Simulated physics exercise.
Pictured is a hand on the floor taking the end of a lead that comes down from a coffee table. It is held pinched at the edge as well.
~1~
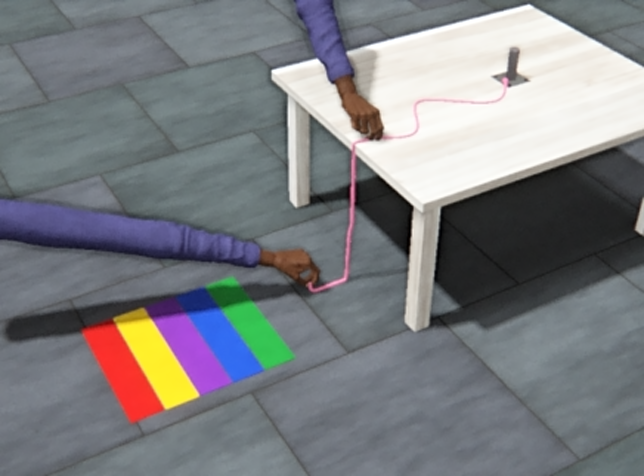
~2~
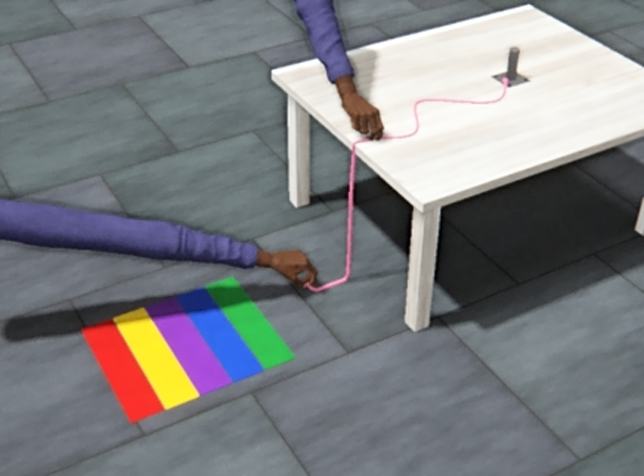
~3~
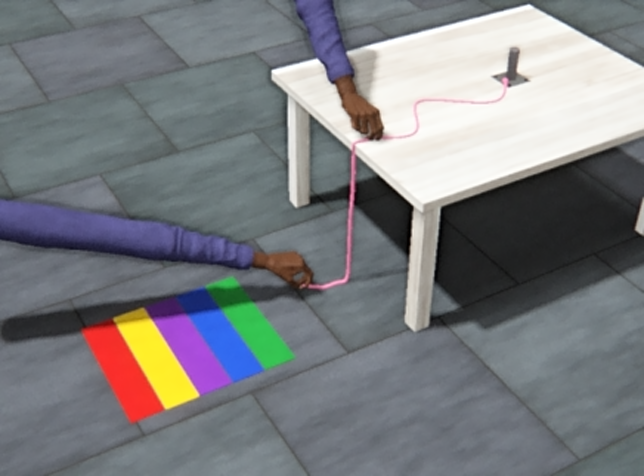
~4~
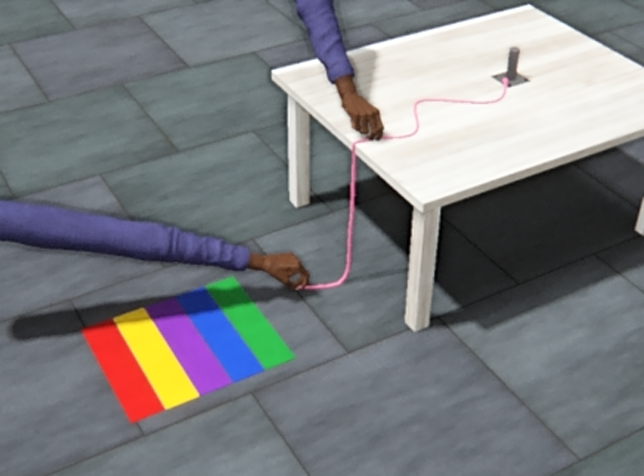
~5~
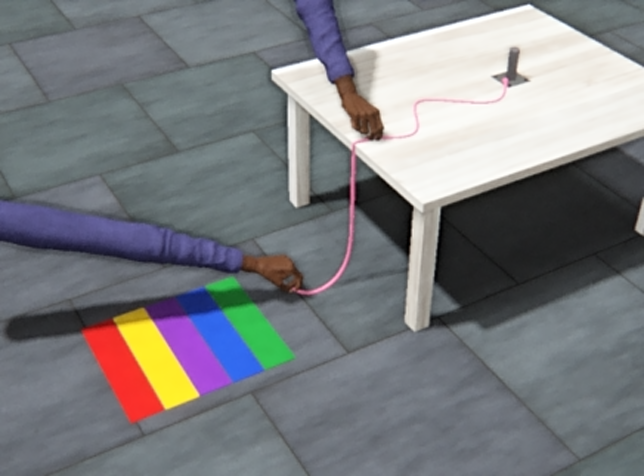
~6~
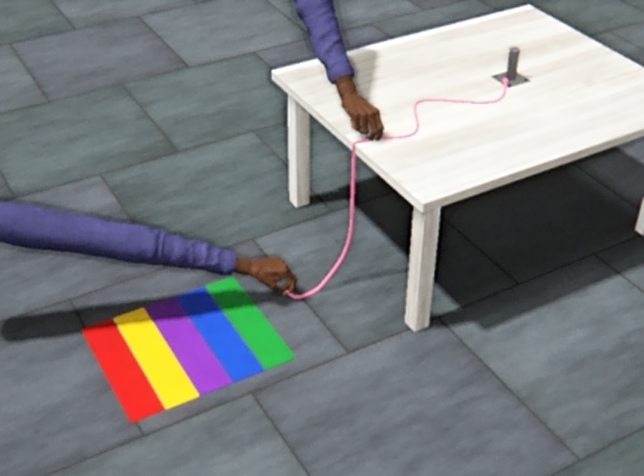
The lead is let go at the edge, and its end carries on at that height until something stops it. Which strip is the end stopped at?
Stopped at yellow.
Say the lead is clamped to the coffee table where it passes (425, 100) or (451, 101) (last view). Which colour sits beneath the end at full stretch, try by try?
It would be purple; purple.
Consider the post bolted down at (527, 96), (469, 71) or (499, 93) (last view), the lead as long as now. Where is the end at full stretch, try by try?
Estimated pixels per try: (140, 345); (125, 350); (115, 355).
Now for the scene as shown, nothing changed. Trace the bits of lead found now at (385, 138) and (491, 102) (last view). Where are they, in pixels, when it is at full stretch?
At (336, 157) for the first, at (466, 95) for the second.
Soon after, end near (220, 316); over blue.
After that, end near (178, 331); over purple.
At the stop, end near (153, 340); over yellow. It gets as far as the yellow strip.
